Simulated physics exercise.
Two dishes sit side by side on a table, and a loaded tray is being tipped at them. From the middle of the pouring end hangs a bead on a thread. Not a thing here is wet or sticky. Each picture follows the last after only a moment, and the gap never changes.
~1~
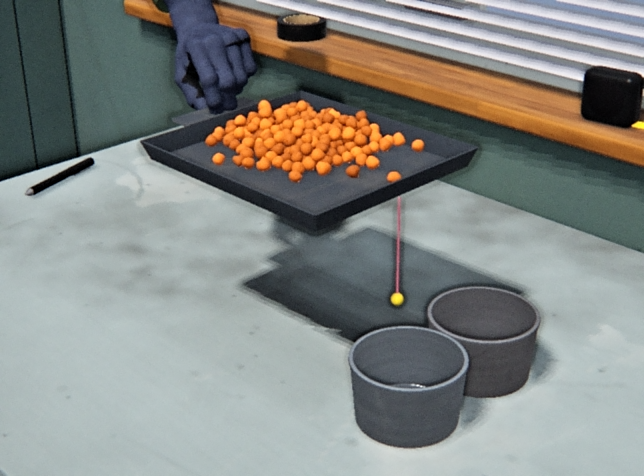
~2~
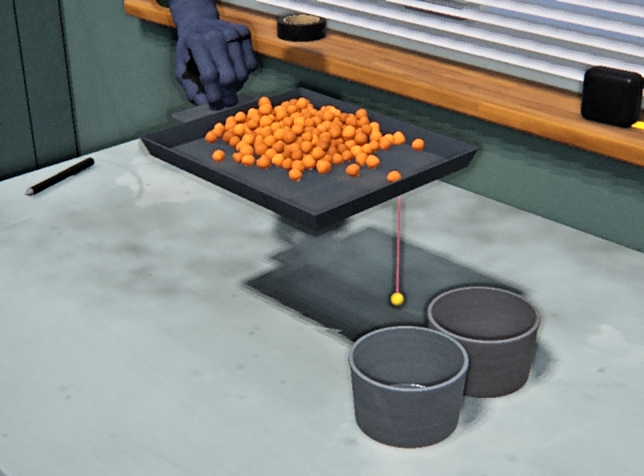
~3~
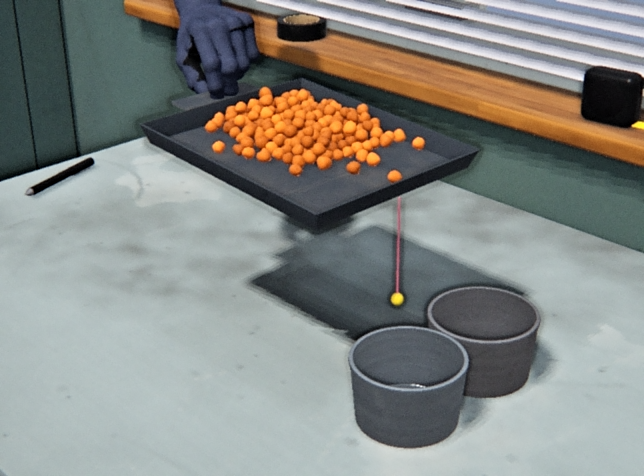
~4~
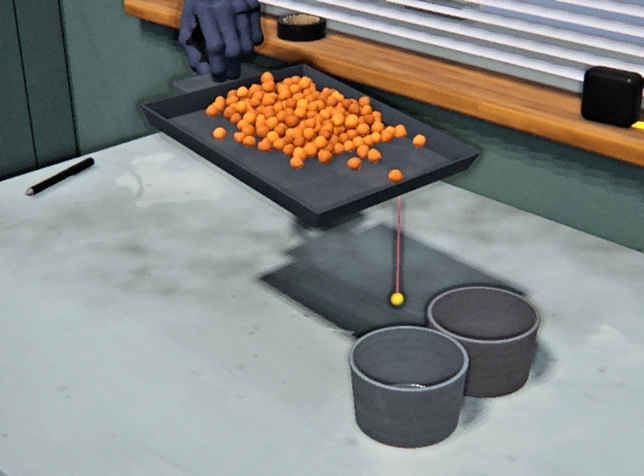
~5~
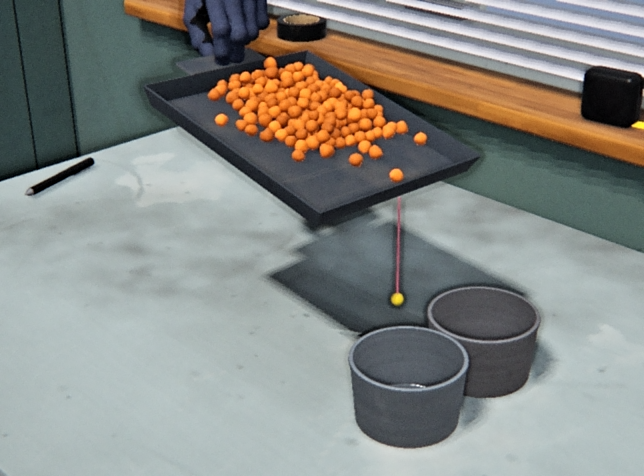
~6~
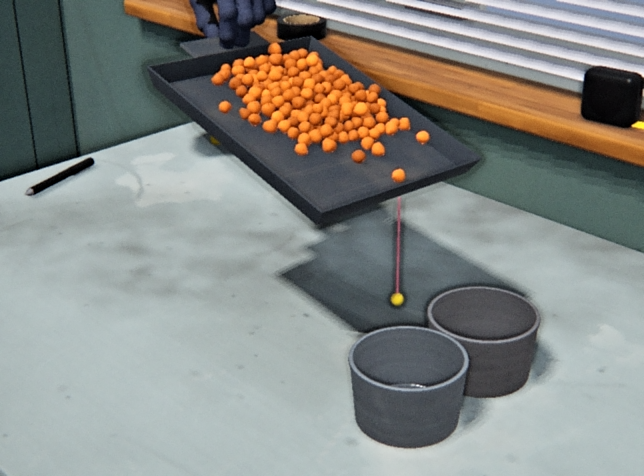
A gloved hand raised the back of a dark tray of orange coated peanuts, gradually tilting it toward two grey dishes on the table, while a yellow bead hung still on a thread beneath it.
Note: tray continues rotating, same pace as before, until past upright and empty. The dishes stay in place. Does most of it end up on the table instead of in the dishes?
Most likely the dishes will collect the majority of it.
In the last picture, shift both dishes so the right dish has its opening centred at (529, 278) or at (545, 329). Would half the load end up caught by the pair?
At place one the bulk; at place two the minor share.
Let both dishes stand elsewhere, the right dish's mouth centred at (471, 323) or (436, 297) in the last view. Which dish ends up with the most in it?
Placement one: The right-positioned dish. Placement two: The right-positioned dish.
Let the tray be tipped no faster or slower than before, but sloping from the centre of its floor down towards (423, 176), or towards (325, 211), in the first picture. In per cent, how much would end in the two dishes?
First heading roughly 40 %, second roughly 20 %.
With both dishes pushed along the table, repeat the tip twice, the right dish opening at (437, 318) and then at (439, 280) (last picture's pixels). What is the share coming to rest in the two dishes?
40% for the first placement, 10% for the second.
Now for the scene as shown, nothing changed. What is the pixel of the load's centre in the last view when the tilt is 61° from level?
Roughly at (428, 154).
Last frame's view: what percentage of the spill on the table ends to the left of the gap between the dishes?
I'd say some 0 in a hundred.
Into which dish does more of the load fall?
Well, that is right of the pair.
Shortly afterwards, tray tipped steeply; the bulk on the tray; only a few in the left dish; a little in the right dish; only a few outside both; a little in the air.
Next, tray tipped right over; near a quarter on the tray; a little in the left dish; near a quarter in the right dish; near a quarter outside both; near a quarter in the air.
Some moments later, tray tipped past a quarter turn; near a quarter in the left dish; near half in the right dish; near a quarter outside both.
In the end, tray tipped past a quarter turn; near a quarter in the left dish; near half in the right dish; near a quarter outside both.
